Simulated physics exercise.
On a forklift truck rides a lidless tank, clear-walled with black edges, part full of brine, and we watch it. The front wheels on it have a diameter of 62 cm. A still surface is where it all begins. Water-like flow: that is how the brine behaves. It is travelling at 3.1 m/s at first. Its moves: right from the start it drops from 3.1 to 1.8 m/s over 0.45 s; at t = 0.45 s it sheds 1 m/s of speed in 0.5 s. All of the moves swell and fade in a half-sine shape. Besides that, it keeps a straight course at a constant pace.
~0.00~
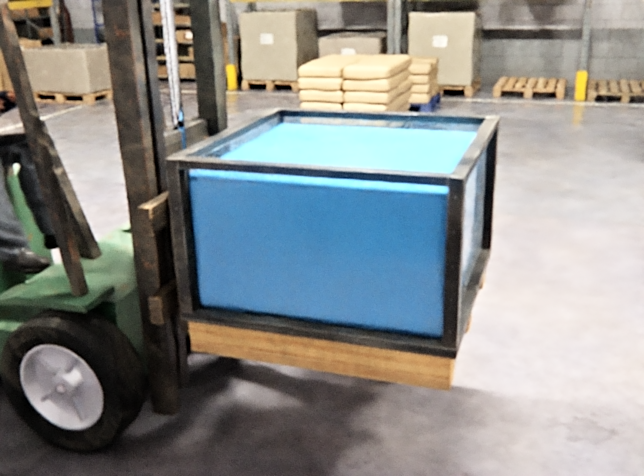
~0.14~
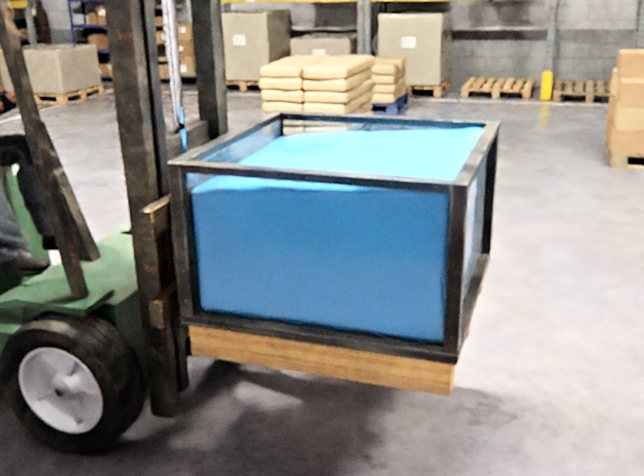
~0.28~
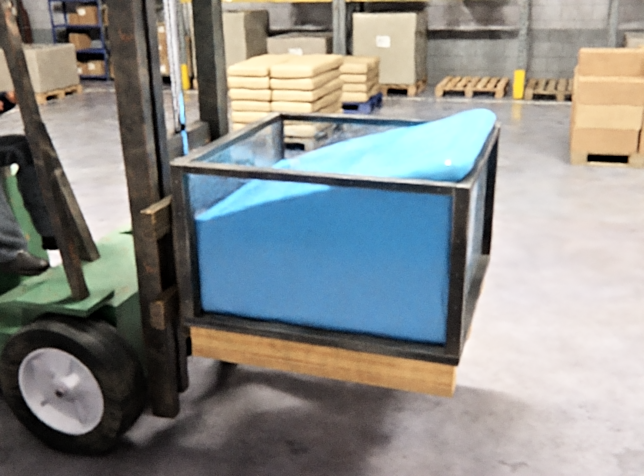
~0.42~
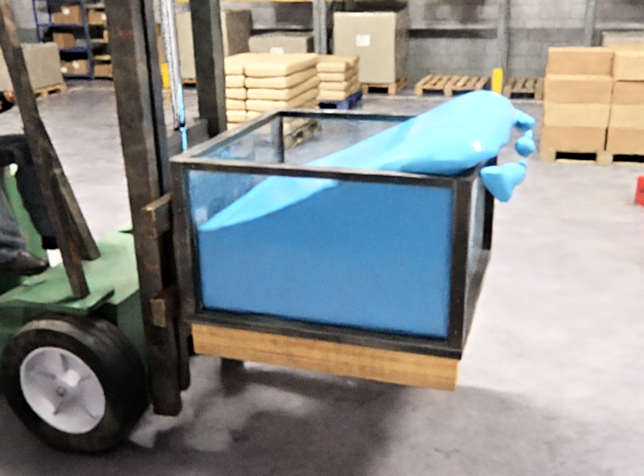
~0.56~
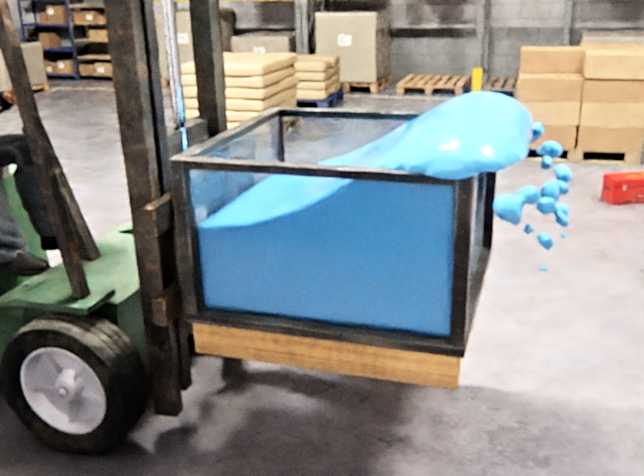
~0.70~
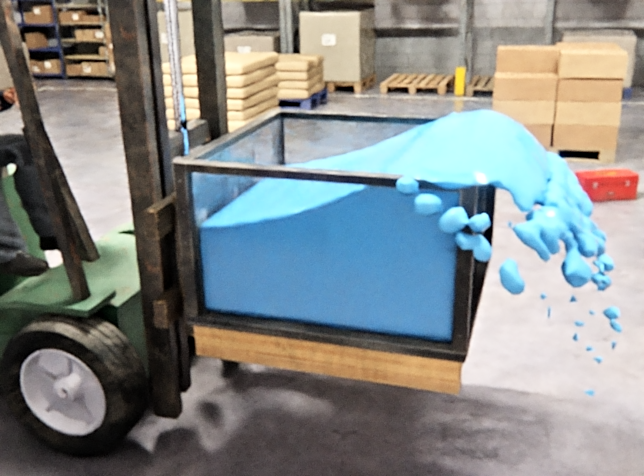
Blue liquid lies level in an open, clear-walled tank with black edges, carried by a green forklift through a warehouse. It tilts and heaps up toward the right end, sinking at the left, then surges over the right rim and breaks into a spray of falling drops.
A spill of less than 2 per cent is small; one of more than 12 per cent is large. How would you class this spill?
The spill is middling, neither small nor large.
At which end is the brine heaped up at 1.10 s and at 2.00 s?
The surface rises towards the rear end and then towards the forward end.
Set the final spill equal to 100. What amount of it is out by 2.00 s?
100 %.
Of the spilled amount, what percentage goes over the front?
I'd put it at about 90 percent of what spills.
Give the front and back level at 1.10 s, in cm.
Front 44 cm, back 54 cm.
By 1.10 s it stands 54 cm high behind and 45 cm in front; 9 per cent has gone over the front.
By 1.50 s it stands 53 cm high behind and 42 cm in front; 9 per cent has gone over the front.
By 2.00 s it stands 41 cm high behind and 57 cm in front; 9 per cent has gone over the front.
By 3.93 s 9 per cent has gone over the front, 43 of 462 litres.
